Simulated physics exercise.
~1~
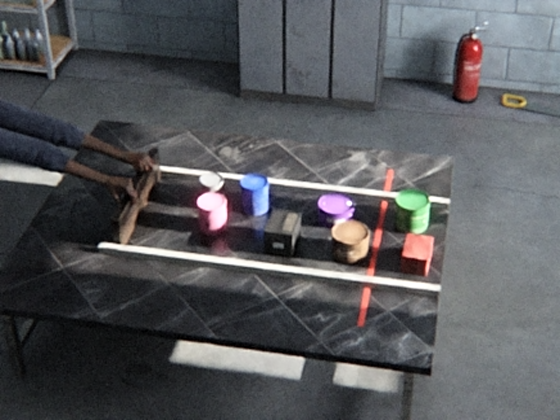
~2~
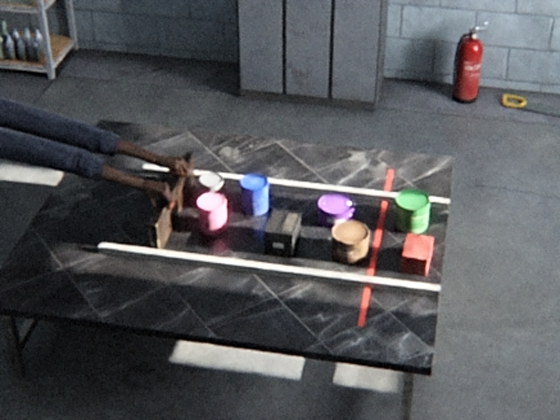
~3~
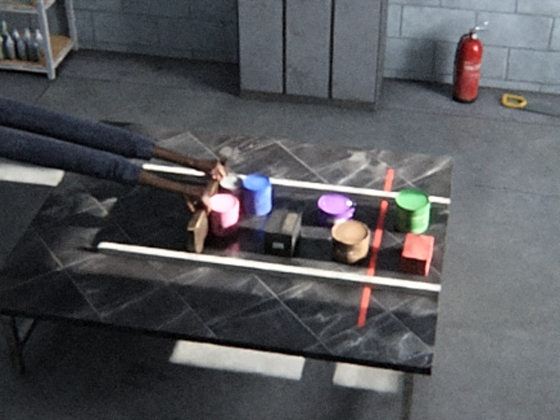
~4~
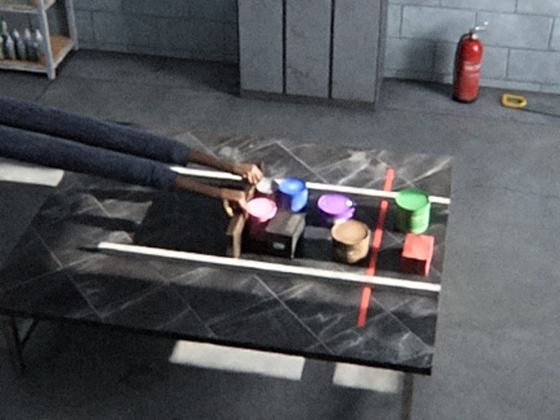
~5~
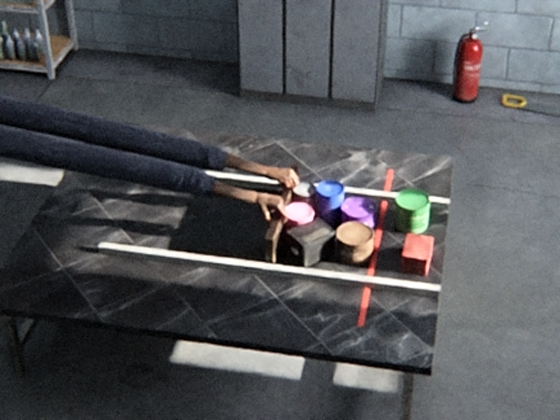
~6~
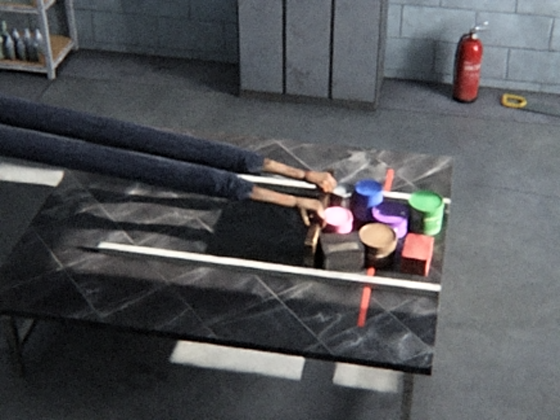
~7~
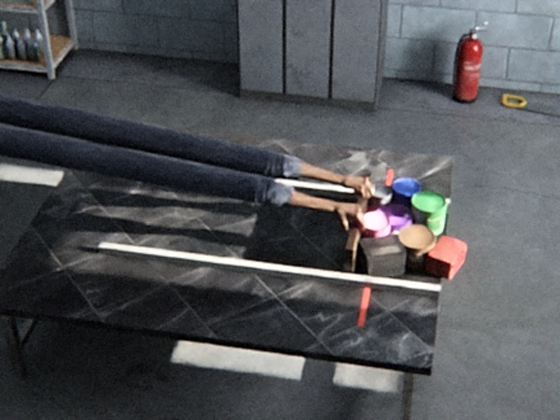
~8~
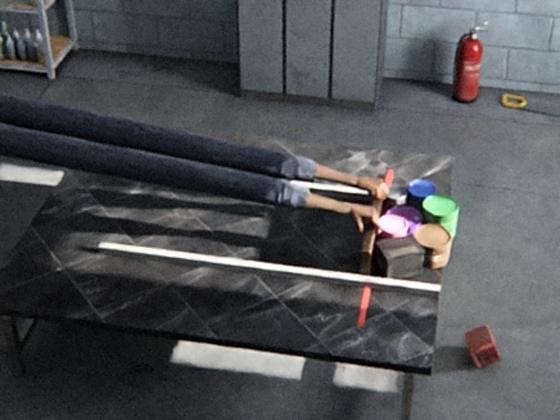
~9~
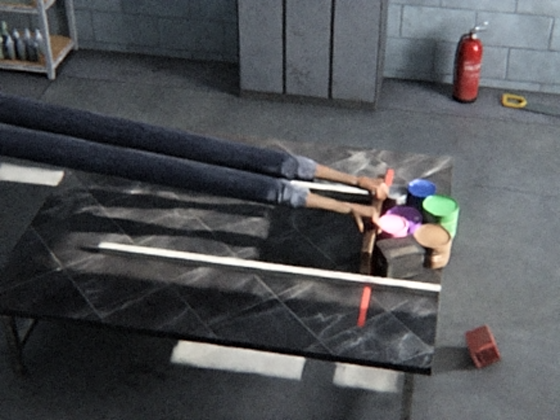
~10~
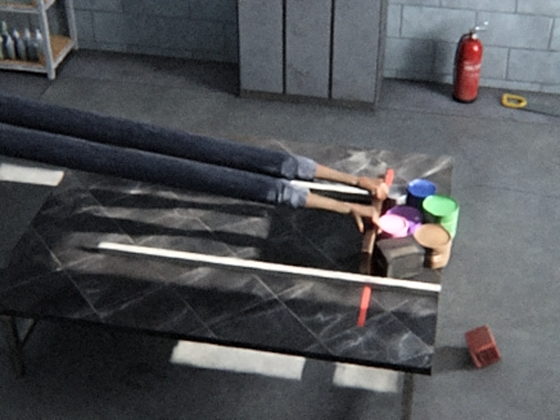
We see two hands push an upright plank rightward along a dark table, gathering colored pails, a black box and a red crate toward the far edge. The red crate drops to the floor, and the plank stops at the red tape with the other items still on the table.
